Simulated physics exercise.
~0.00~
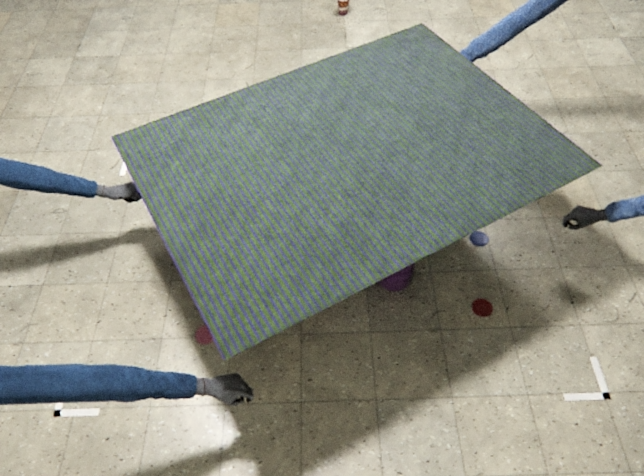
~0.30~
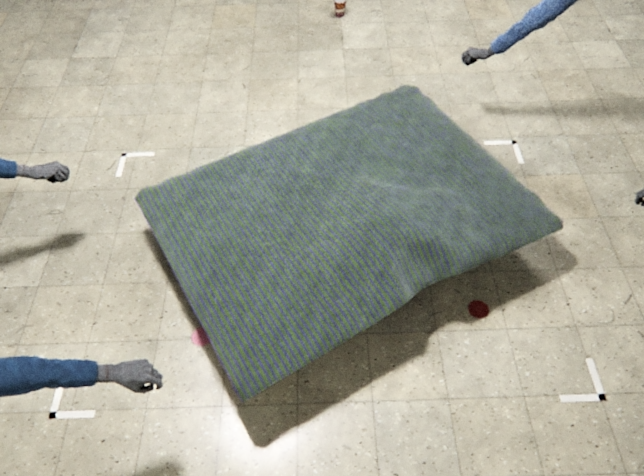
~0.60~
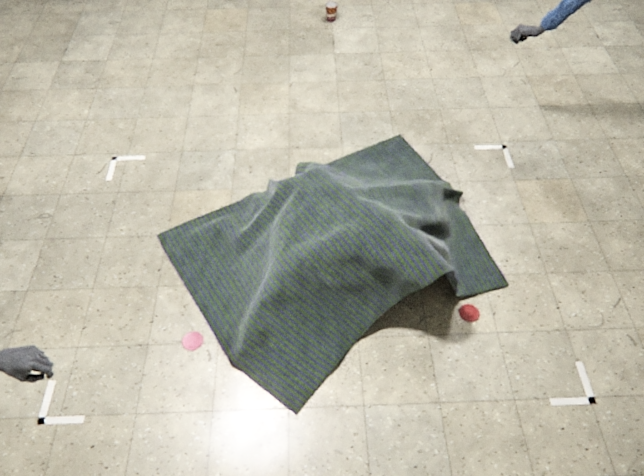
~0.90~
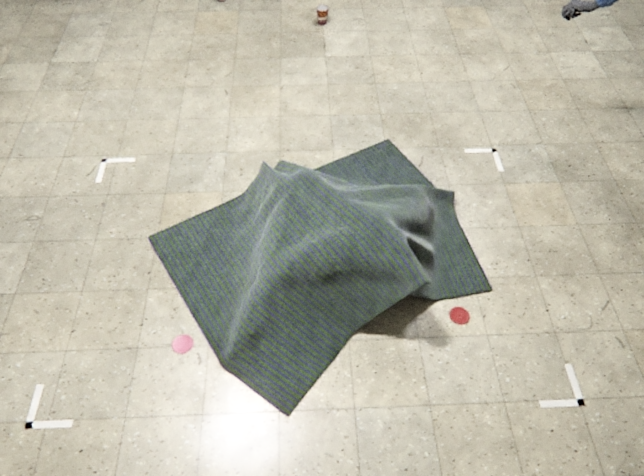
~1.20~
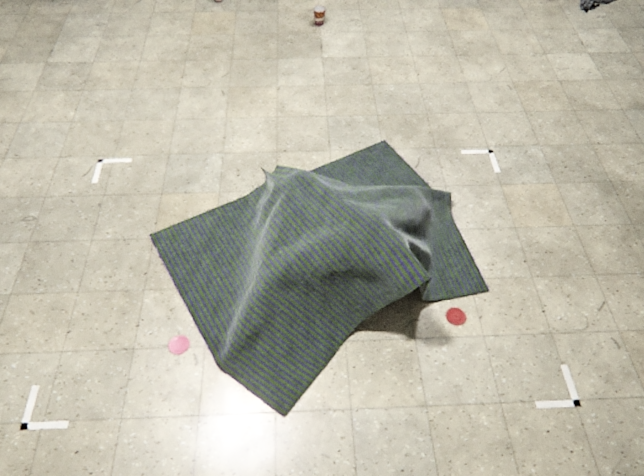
A large grey-green striped cloth is held flat above a pale tiled shop floor, seen from above at an angle, by four hands in blue sleeves, two on each side. Beneath its near edge show a pink coaster at left, a red saucer at right, and bluish and purple things between them. The hands let go and draw away as the cloth drops, while the view shifts slightly. It lands draped in peaks and folds over hidden objects, its corners spread on the floor. It settles and lies still, with the pink coaster and red saucer uncovered beside it.
